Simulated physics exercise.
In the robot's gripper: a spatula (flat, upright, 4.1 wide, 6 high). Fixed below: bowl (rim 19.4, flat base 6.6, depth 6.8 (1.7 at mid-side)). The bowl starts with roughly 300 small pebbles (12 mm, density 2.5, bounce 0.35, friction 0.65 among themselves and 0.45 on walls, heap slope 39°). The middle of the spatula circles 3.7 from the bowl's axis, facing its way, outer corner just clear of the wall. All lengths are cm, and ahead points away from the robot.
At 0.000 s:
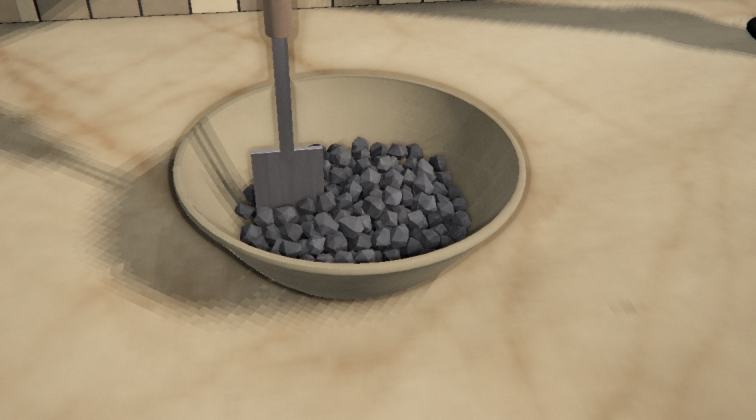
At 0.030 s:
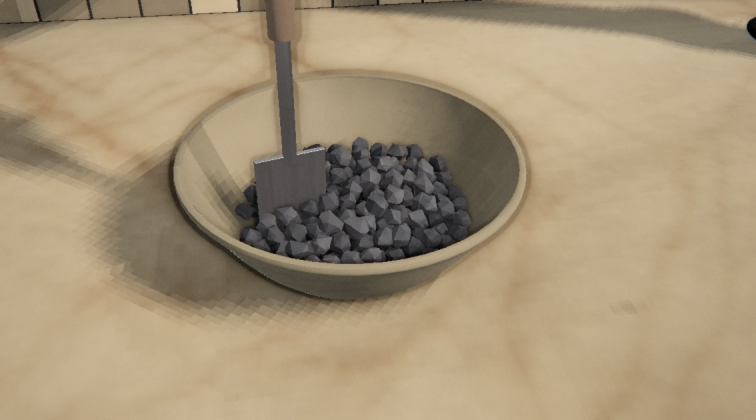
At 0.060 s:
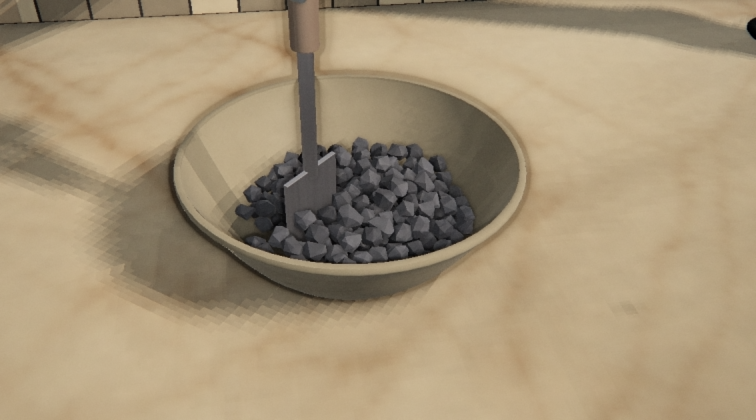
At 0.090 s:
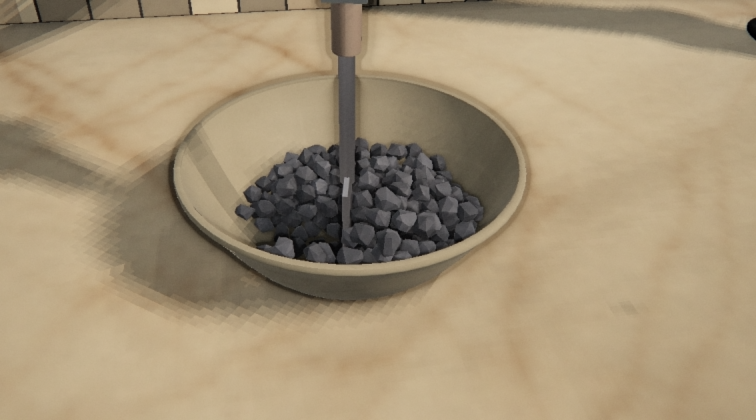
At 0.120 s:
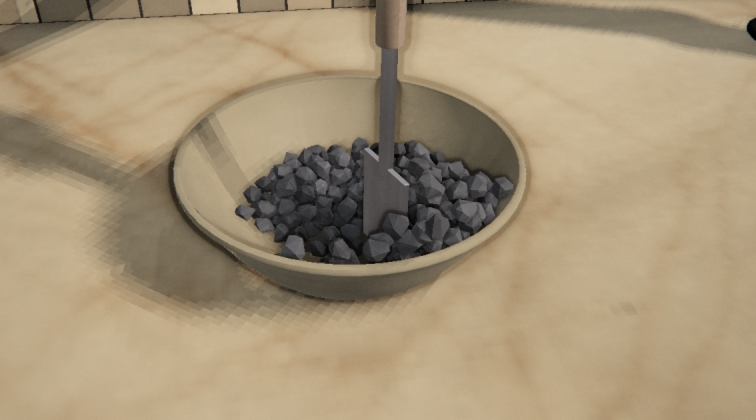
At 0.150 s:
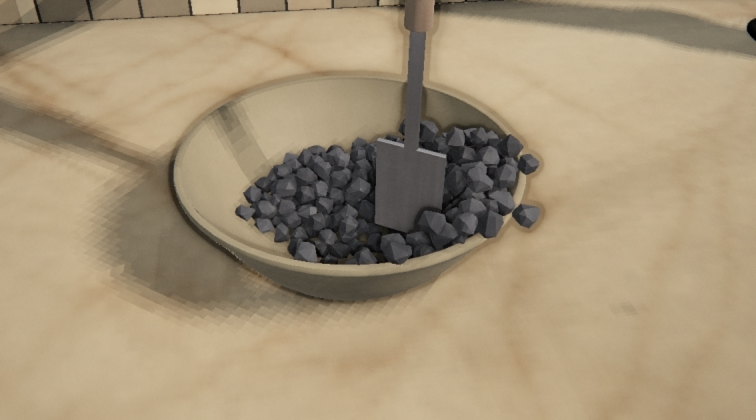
A metal spatula sweeping left to right through dark pebbles in a beige bowl, turning and pushing some over the right rim.
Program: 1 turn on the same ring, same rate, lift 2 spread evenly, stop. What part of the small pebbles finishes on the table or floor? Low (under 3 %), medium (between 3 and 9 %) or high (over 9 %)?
A high share, over 9 %, ends on the table or floor.
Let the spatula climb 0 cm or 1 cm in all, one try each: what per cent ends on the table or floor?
About 30 and 25 per cent.
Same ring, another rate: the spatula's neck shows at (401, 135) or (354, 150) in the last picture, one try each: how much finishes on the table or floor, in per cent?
About 20 and 5 per cent.
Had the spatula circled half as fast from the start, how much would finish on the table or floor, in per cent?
Then about 0 per cent.
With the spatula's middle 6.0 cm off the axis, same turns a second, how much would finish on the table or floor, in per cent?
It would be near 0 per cent.
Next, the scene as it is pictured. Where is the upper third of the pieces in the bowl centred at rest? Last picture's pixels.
At about (314, 190).
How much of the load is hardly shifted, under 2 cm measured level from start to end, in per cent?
About 20 per cent.
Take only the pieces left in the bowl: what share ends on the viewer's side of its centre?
Roughly 45 per cent.
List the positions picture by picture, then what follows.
Spatula neck at (285, 127), 0° round; upper third of the load around (362, 195), from x 245 to 460, top at y 150; 300 in the bowl, in the first frame.
Spatula neck at (288, 131), 13° round; upper third of the load around (357, 203), from x 245 to 460, top at y 150, in the second frame.
Spatula neck at (309, 145), 45° round; upper third of the load around (370, 217), from x 245 to 465, top at y 150, in the third frame.
Spatula neck at (347, 150), 78° round; upper third of the load around (394, 213), from x 245 to 475, top at y 150, in the fourth frame.
Spatula neck at (387, 142), 112° round; upper third of the load around (427, 200), from x 245 to 500, top at y 150; 299 in the bowl, 1 in flight or on the tool, in the fifth frame.
Spatula neck at (413, 124), 145° round; upper third of the load around (455, 174), from x 245 to 530, top at y 130; 297 in the bowl, 3 in flight or on the tool, in the sixth frame.
By 0.22 s, 222° round, highest piece 11 above the table; 272 in the bowl, 28 in flight or on the tool.
By 0.29 s, 299° round, highest piece 11 above the table; 245 in the bowl, 13 on the table or floor, 42 in flight or on the tool.
By 0.52 s, 0° round, highest piece 6 above the table; 229 in the bowl, 71 on the table or floor.
By 1.22 s, 0° round, highest piece 6 above the table; 229 in the bowl, 71 on the table or floor.
Final count, 229 in the bowl, 71 on the table or floor. That is 24 % on the table or floor.
